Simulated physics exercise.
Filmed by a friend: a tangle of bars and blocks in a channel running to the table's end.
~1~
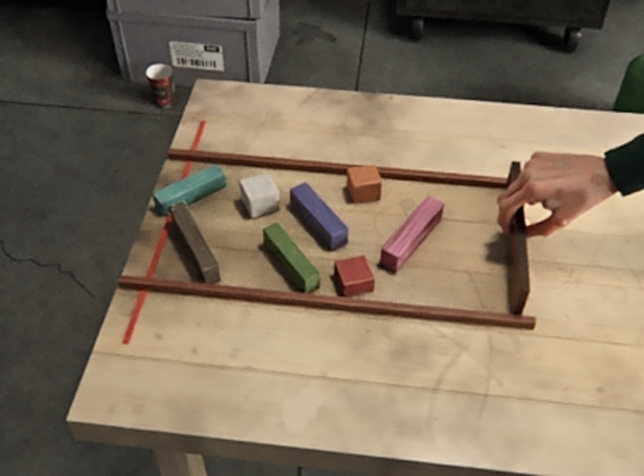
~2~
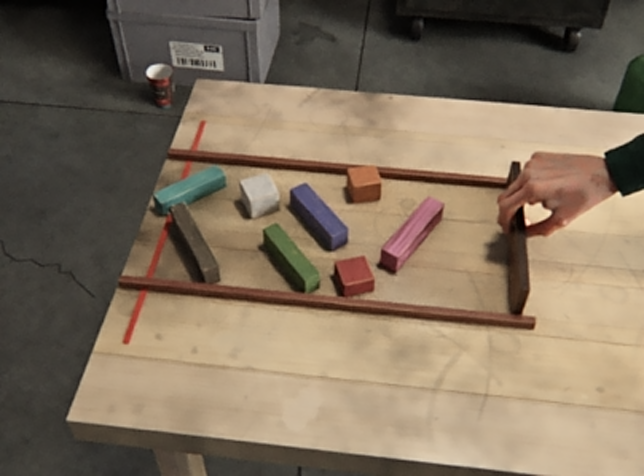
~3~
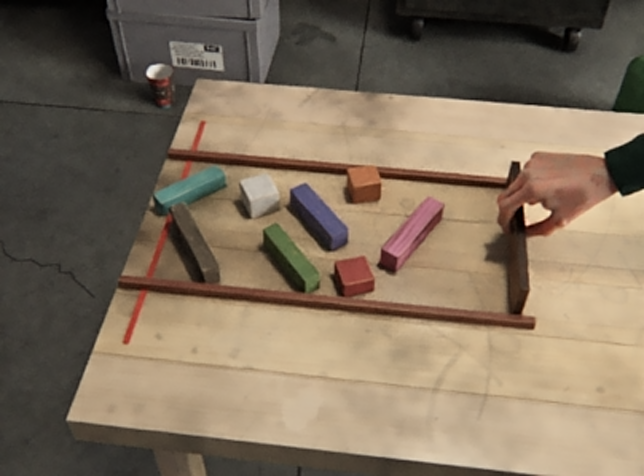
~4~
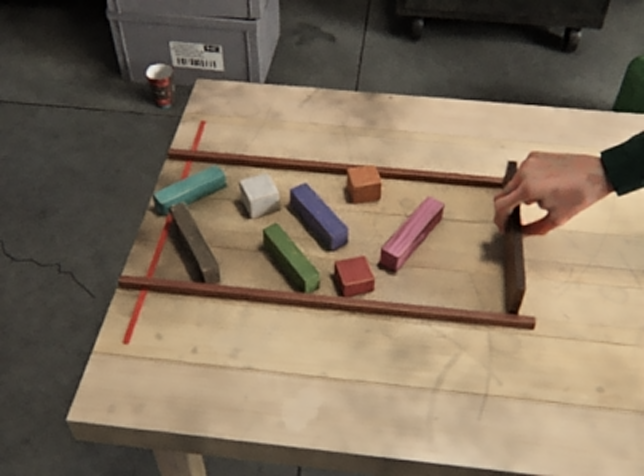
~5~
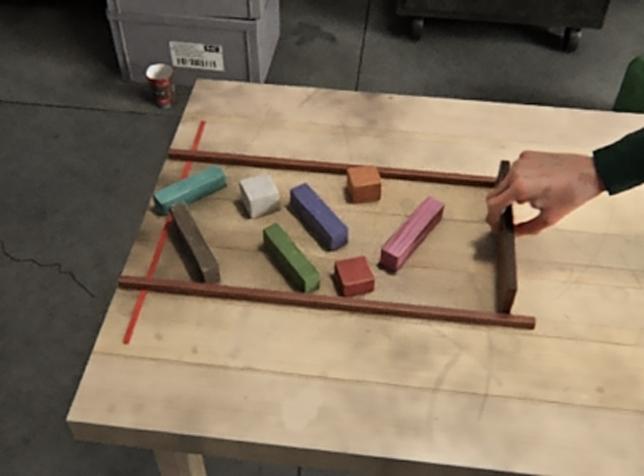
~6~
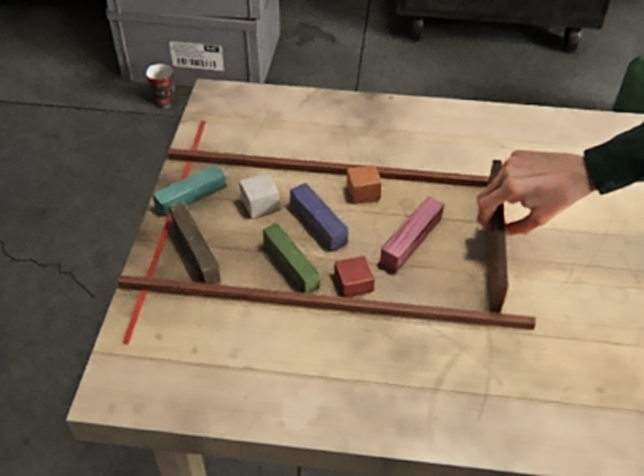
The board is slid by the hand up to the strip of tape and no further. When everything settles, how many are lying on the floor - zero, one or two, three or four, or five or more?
After the push, five or more are missing from the table.
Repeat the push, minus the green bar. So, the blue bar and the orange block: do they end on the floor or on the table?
The blue bar: Drops. The orange block: Remains.
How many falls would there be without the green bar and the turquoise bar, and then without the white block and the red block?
That gives 3 for the first pair taken away and 4 for the second.
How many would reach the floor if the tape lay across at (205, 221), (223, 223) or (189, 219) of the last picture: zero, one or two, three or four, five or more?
The counts for the three tapes are just one or two, no fall at all and three to four.
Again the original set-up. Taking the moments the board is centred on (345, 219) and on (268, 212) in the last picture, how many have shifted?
Counts: 5 and 8.
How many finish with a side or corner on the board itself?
My count gives 3.
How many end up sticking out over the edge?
Overhanging ones - 2.
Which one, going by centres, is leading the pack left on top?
That's the red block.
Soon after, none off yet; turquoise bar at rest near (191, 190); black bar at rest near (194, 242); white block at rest near (260, 196).
In the end, the number that fall off is five or more; gone, blue bar, green bar, white block, black bar and turquoise bar.
